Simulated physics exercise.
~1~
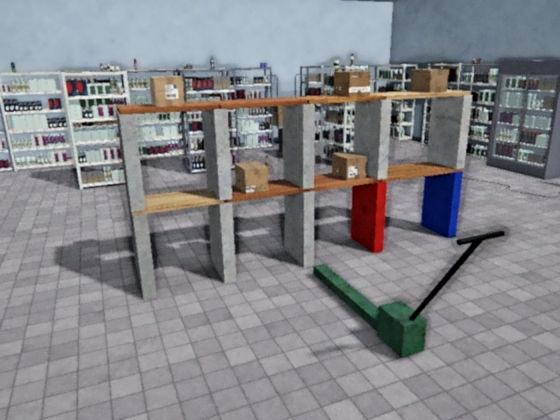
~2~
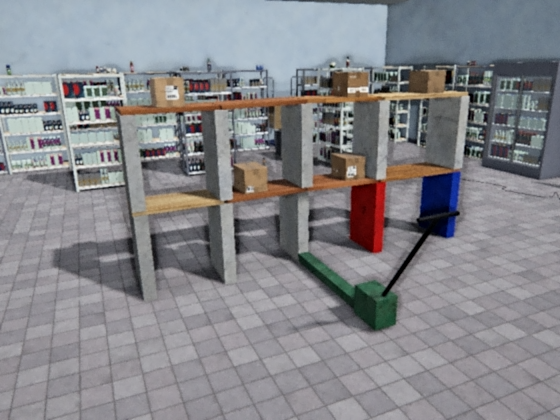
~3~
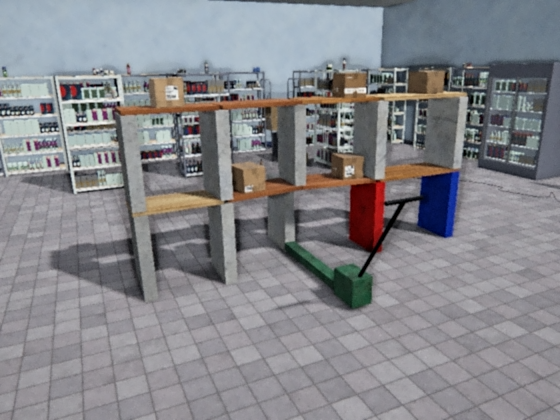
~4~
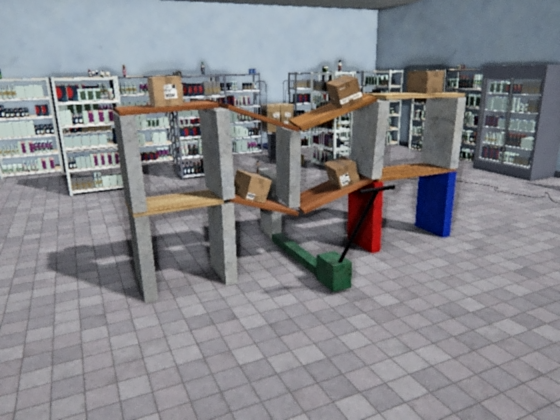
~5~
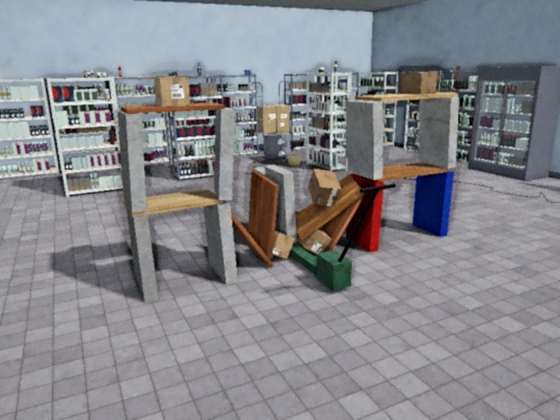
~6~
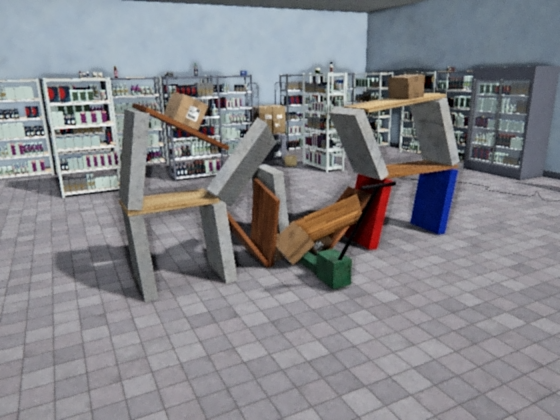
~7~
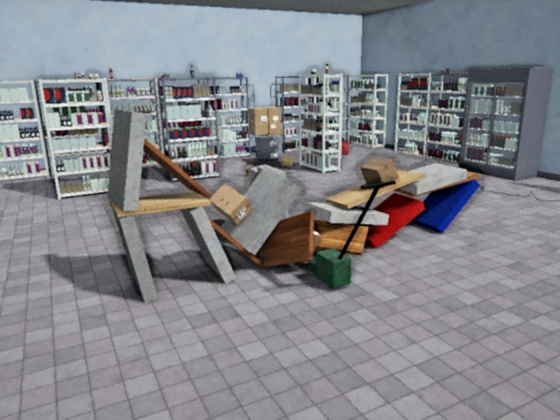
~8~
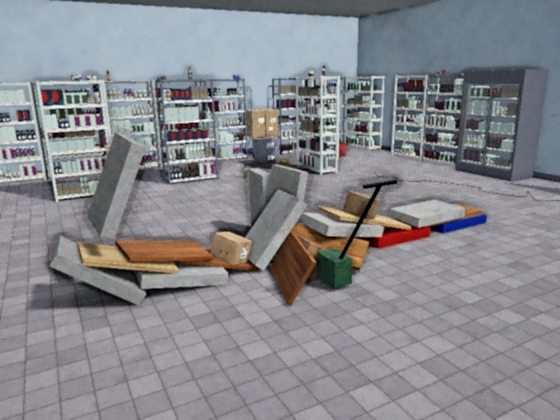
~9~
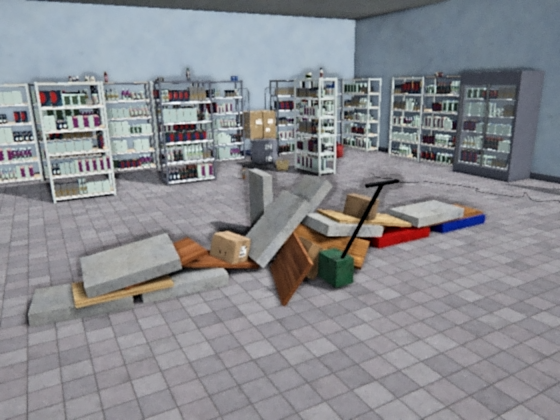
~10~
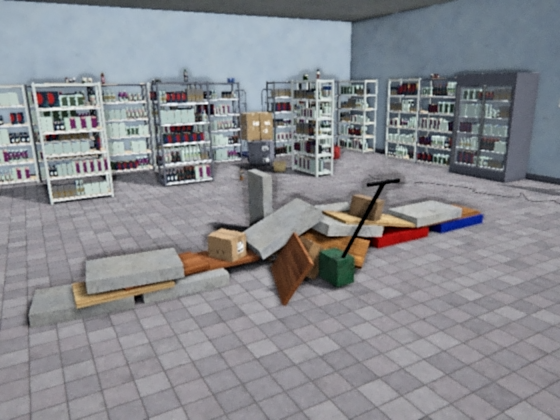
In a grey-tiled storeroom lined with stocked shelves, seen from slightly above by a gently drifting camera, grey upright slabs hold two tiers of wooden boards with cardboard boxes on them. Two lower uprights at the right are red and blue. A green jack with a black handle slides in from the right and pushes at the foot of a middle upright. The boards above sag, then the middle drops, spilling boxes. The right side topples leftward to rightward, taking the red and blue uprights down, and the left side collapses last, leaving a low heap around the jack.
